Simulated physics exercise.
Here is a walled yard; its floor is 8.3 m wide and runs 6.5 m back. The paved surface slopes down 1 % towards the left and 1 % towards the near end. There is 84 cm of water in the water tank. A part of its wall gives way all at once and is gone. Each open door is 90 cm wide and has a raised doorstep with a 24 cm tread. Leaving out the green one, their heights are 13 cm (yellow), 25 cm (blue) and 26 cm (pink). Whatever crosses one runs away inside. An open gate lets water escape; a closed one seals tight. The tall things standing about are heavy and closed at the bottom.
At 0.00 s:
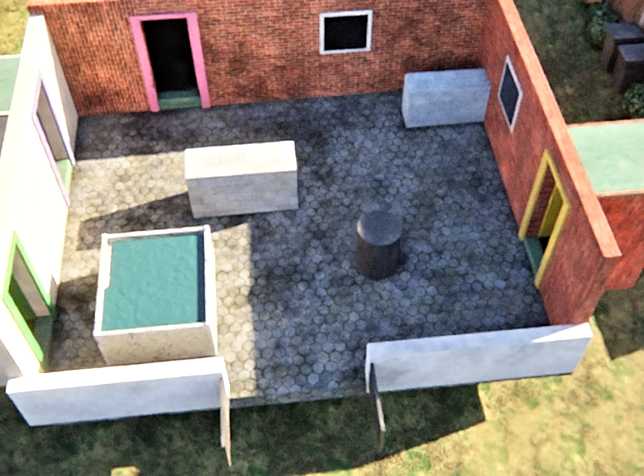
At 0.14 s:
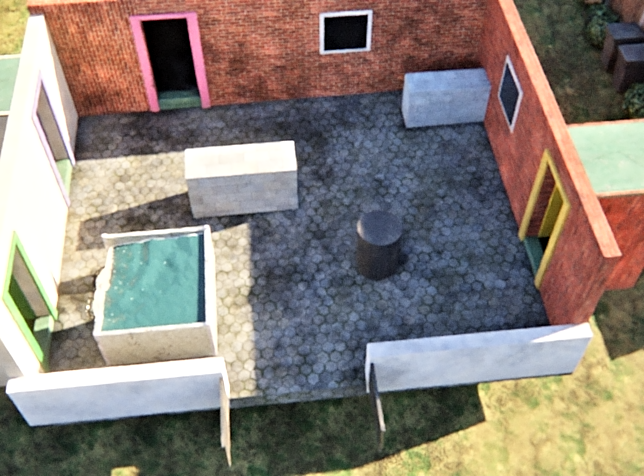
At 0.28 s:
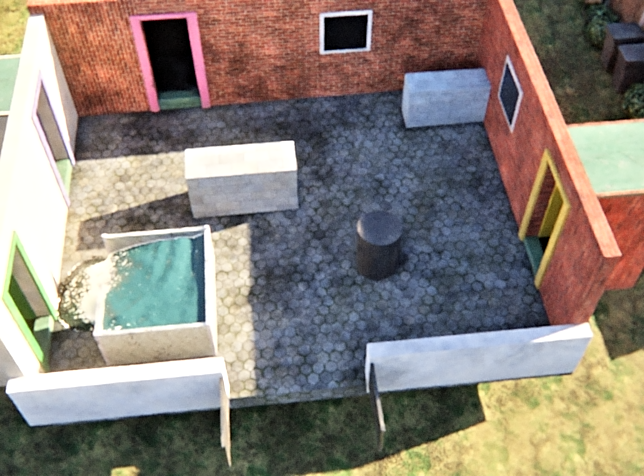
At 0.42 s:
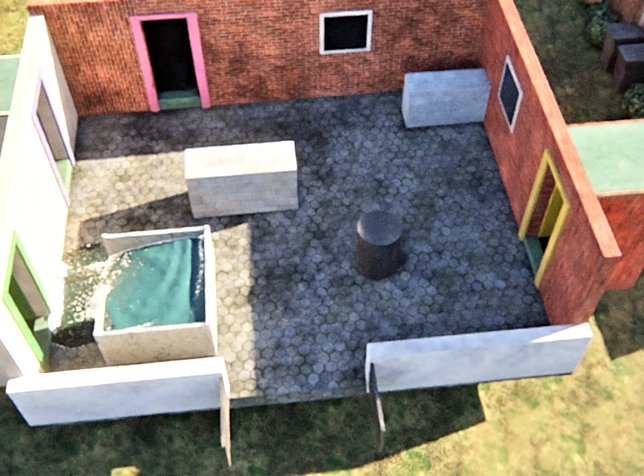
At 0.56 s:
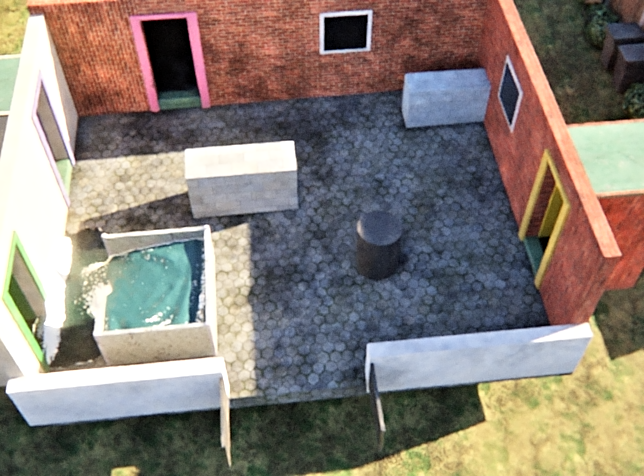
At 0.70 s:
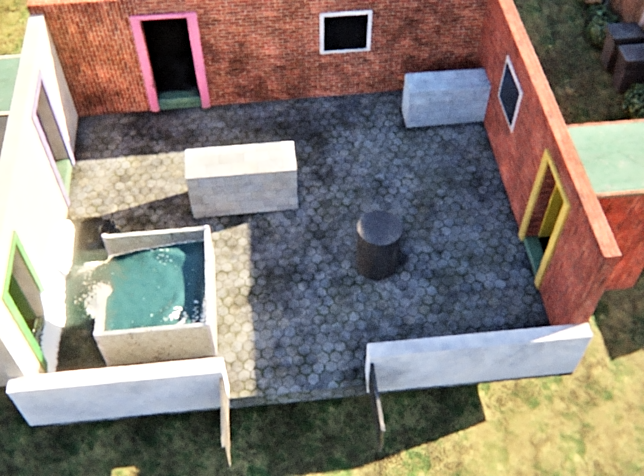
In a walled yard, water pours from the tank's left side and spreads across the paving.
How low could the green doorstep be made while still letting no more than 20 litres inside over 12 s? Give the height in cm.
Close to 28 cm is just enough.
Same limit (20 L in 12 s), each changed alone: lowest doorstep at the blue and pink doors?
Roughly 5.0 cm at blue and 10.5 cm at pink.
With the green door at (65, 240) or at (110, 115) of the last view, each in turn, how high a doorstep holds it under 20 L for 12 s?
Roughly 22 and 22 cm.
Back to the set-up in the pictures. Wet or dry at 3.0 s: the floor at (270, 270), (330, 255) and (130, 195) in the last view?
In turn: Dry, not reached, under water.
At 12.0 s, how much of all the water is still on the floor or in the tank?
Some 88 per cent remains.
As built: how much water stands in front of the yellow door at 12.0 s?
About 4.0 cm.
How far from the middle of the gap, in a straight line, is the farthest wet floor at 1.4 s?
Roughly 4.0 m.
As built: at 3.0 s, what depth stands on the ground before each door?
Depths in cm: Yellow 0, blue 7, pink 16, green 19.
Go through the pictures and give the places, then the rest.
Still water, 84 cm deep, in the water tank at (155, 281); the green door at (33, 311) is dry, in the first frame.
Water pours out at (112, 280) and has run 0.3 m, to (94, 315); about 11 cm deep outside, 84 cm at the back, in the second frame.
The front is at (63, 312), 0.9 m from the gap at (113, 282); 1.0 m2 of floor is wet, 83 cm left at the back, in the third frame.
The gap is at (113, 283), the front 1.1 m out at (53, 337); the back of the water tank holds 76 cm, in the fourth frame.
The front is at (40, 351), 1.3 m from the gap at (113, 283); 2.4 m2 of floor is wet, 71 cm left at the back, in the fifth frame.
The front is at a hidden place, 1.6 m from the gap at (113, 283); 2.7 m2 of floor is wet, 73 cm left at the back; water is at the green door at (33, 311), in the sixth frame.
After 1.4 s water covers 15 % of the floor, deepest (58 cm) near (57, 298); 26 cm at the green door, 26 litres in over its 18 cm doorstep.
After 3.0 s water covers 35 % of the floor, deepest (34 cm) near (57, 298); 19 cm at the green door, 60 litres in over its 18 cm doorstep.
After 12.0 s water covers 95 % of the floor, deepest (10 cm) near (45, 403); 6 cm at the green door, 66 litres in over its 18 cm doorstep.
At the green door as built, the water arrived by 0.6 s and peaked near 38 cm at 0.7 s.
With a doorstep of 25.5 cm, 28 litres would have come in within the 12 s; with 34.5 cm, 6 litres. So under 20 litres takes about 28 cm.
